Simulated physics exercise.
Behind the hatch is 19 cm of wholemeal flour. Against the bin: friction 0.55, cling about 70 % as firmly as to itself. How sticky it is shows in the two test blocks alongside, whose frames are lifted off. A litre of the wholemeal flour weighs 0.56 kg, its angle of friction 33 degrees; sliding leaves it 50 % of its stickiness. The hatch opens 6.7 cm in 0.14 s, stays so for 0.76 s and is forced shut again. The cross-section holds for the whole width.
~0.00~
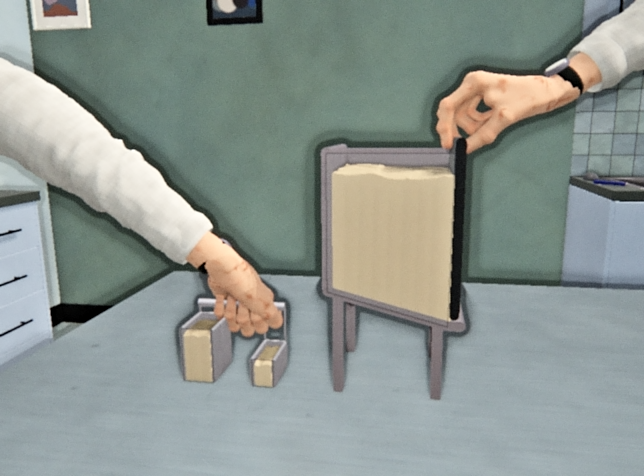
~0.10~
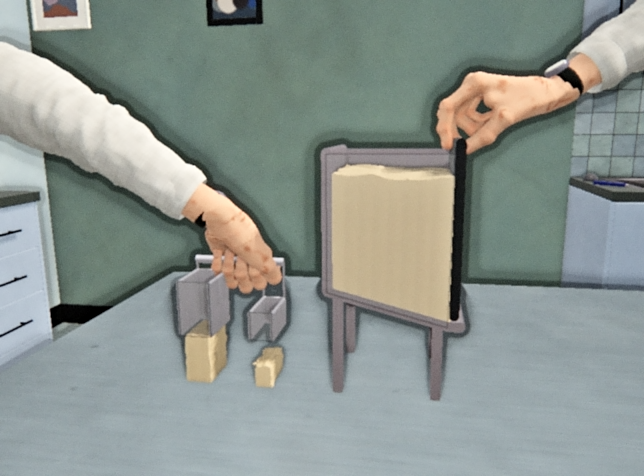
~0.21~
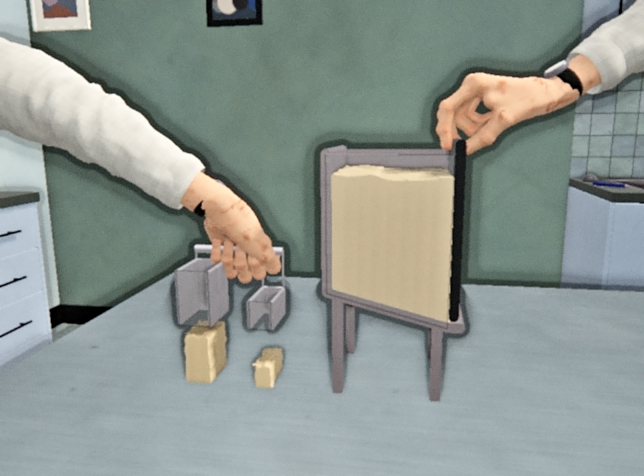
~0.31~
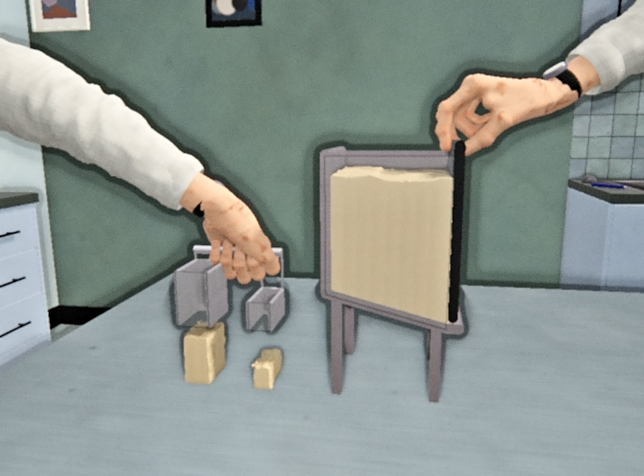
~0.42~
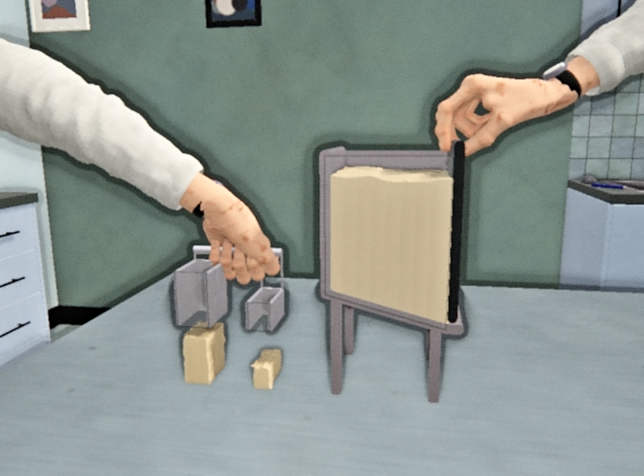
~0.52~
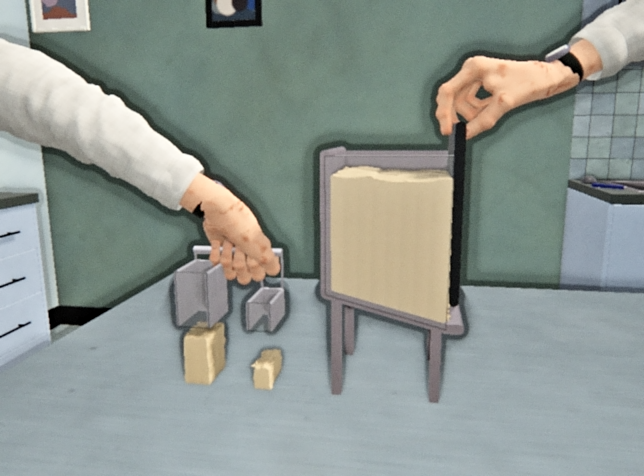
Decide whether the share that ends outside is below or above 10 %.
It comes out below 10 %.
After 0.74 s, the hatch is 6.7 cm open and 0 % is out.
After 1.00 s, the hatch is 6.7 cm open and 0 % is out.
After 1.25 s, the hatch is 6.7 cm open and 0 % is out.
After 1.51 s, the hatch is 1.7 cm open and 0 % is out.
After 1.70 s, the hatch is shut and 0 % is out.
